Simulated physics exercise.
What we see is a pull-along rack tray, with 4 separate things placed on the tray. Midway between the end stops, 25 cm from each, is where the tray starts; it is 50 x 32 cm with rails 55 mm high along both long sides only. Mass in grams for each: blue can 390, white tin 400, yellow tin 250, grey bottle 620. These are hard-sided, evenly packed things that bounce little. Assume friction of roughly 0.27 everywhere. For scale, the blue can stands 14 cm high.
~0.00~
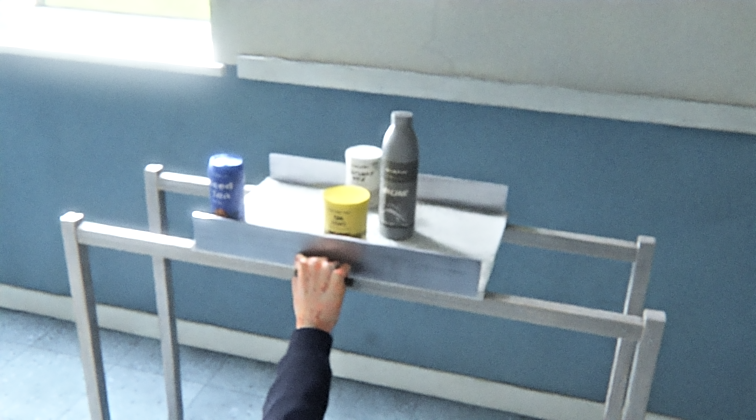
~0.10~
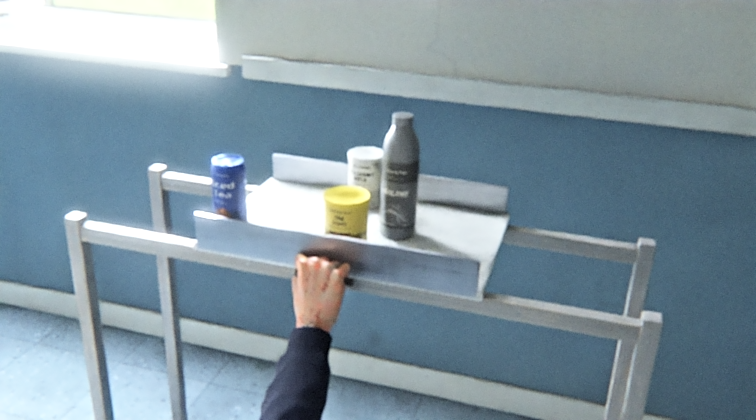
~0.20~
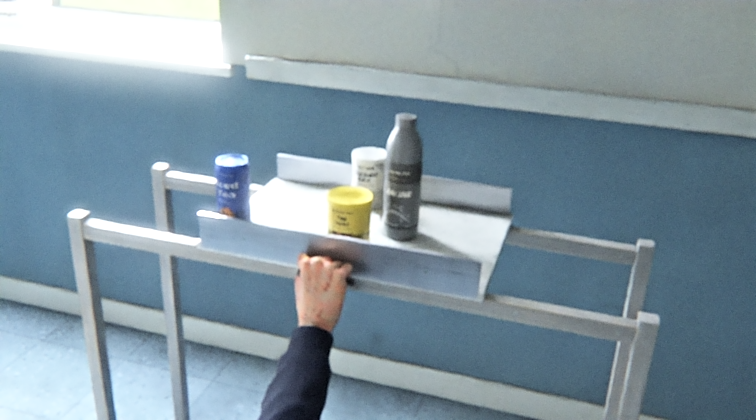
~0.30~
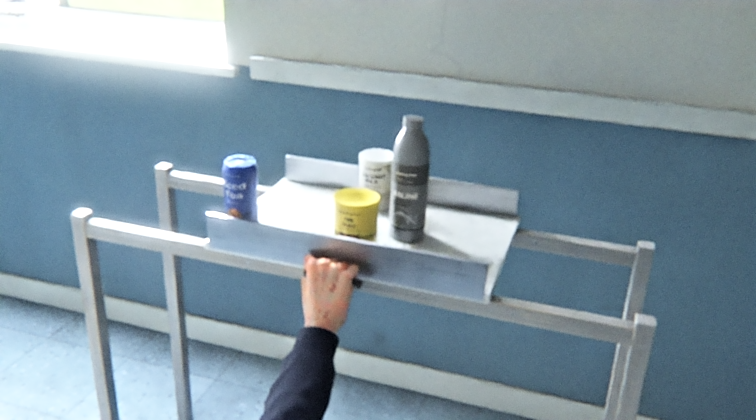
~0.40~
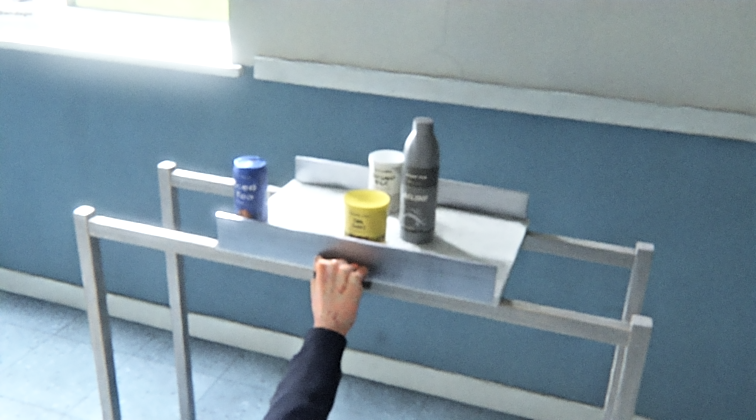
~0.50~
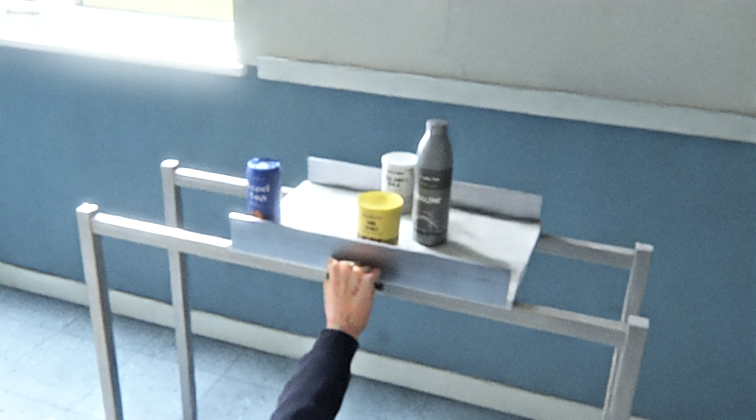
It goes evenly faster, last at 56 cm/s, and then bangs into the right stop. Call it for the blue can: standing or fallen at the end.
Standing.
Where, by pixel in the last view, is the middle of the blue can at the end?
End position: Roughly (386, 223).
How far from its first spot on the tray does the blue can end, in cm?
Roughly 5 centimetres.
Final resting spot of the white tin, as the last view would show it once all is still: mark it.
It ends up at about (515, 203).
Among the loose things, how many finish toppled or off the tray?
That gives 0.
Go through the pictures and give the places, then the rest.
Tray midway; blue can (228, 198); white tin (364, 177), in the first picture.
Tray midway; grey bottle (400, 176); white tin (366, 178), in the second picture.
Tray has slid 1 cm right; yellow tin (349, 219); grey bottle (403, 177), in the third picture.
Tray has slid 2 cm right; white tin (377, 180); yellow tin (356, 221), in the fourth picture.
Tray has slid 4 cm right; grey bottle (420, 180); white tin (387, 182), in the fifth picture.
Tray has slid 7 cm right; blue can (265, 200); yellow tin (379, 224), in the sixth picture.
After 0.90 s, tray has slid 24 cm right.
After 1.00 s, tray has slid 25 cm right; blue can slid 3 cm near (376, 221); grey bottle slid 3 cm; white tin slid 3 cm.
After 1.10 s, tray has slid 25 cm right; blue can slid 5 cm near (386, 222); white tin slid 5 cm; yellow tin slid 5 cm.
At rest (1.5 s), not toppled but over 5 cm from the start, blue can, white tin and yellow tin; the last one in place, give or take 5 cm. In the last view, blue can near (386, 223).
